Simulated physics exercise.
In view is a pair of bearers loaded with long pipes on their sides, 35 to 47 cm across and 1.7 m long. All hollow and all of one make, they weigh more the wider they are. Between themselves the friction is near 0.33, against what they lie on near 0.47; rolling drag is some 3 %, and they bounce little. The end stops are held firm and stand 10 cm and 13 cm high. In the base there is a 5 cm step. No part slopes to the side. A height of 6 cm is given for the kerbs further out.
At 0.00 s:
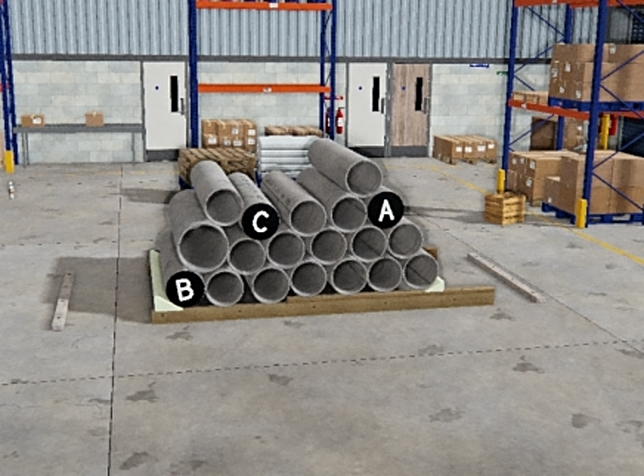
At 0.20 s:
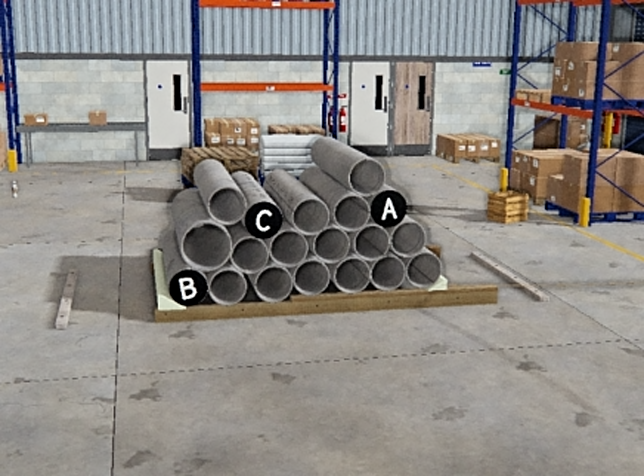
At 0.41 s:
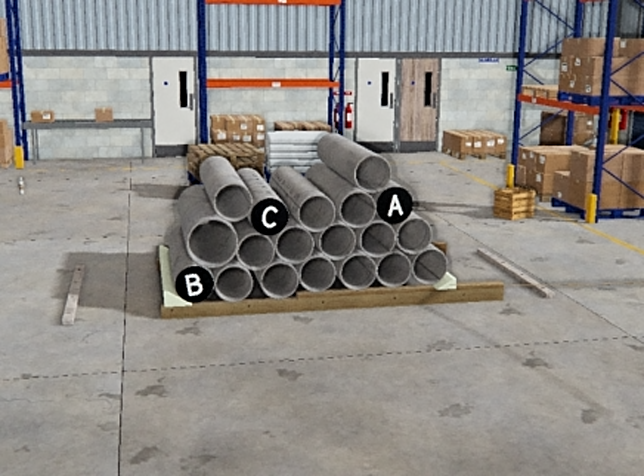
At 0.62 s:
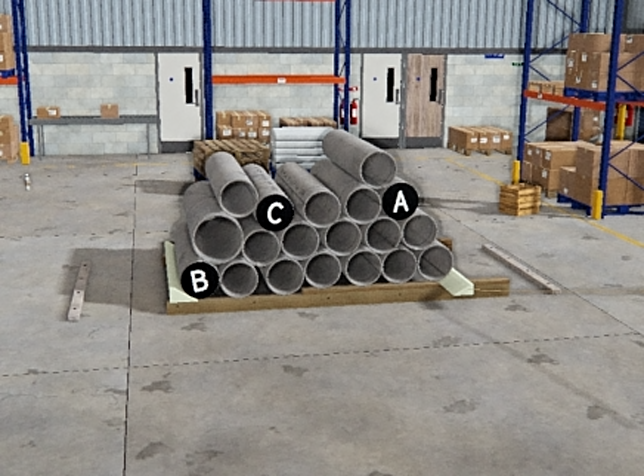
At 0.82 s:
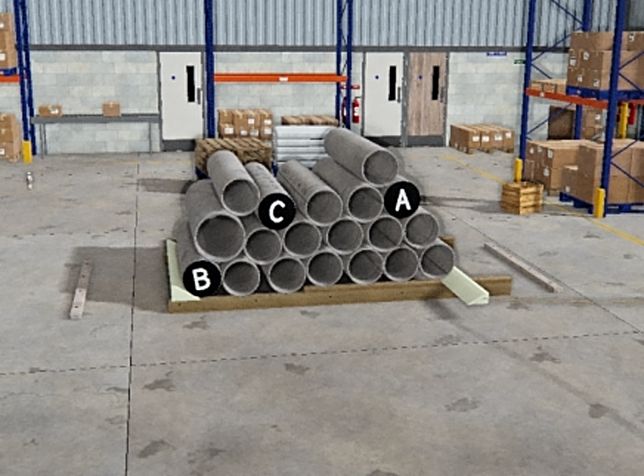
Warehouse floor with stacked grey pipes marked A, B and C, the pale right-hand chock sliding outward while the pile stays still.
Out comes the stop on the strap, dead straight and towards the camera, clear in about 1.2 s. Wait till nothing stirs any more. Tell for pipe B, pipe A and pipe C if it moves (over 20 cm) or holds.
B holds; A moves; C holds.
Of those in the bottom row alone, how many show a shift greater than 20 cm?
The count is 1.
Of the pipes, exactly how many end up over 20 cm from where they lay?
The count is 7.
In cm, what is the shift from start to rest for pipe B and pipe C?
Pipe B: 0, pipe C: 0.
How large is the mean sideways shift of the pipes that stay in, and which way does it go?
To the right, roughly 25 cm.
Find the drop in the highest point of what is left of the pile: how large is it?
Roughly 25 cm.
After 2.01 s, 0 now displaced over 20 cm; B in place; A 6 cm right and 3.7 cm down; C in place.
After 2.83 s, 4 now displaced over 20 cm; B in place; A 36 cm right and 52 cm down; C in place.
After 3.95 s, 4 now displaced over 20 cm; B in place; A 51 cm right and 63 cm down; C in place.
At rest by 5.2 s, 7 moved over 20 cm; not one over the kerbs; B in place; A 75 cm right and 63 cm down; C in place; top of the pile 1.2 m high, from 1.5 m.
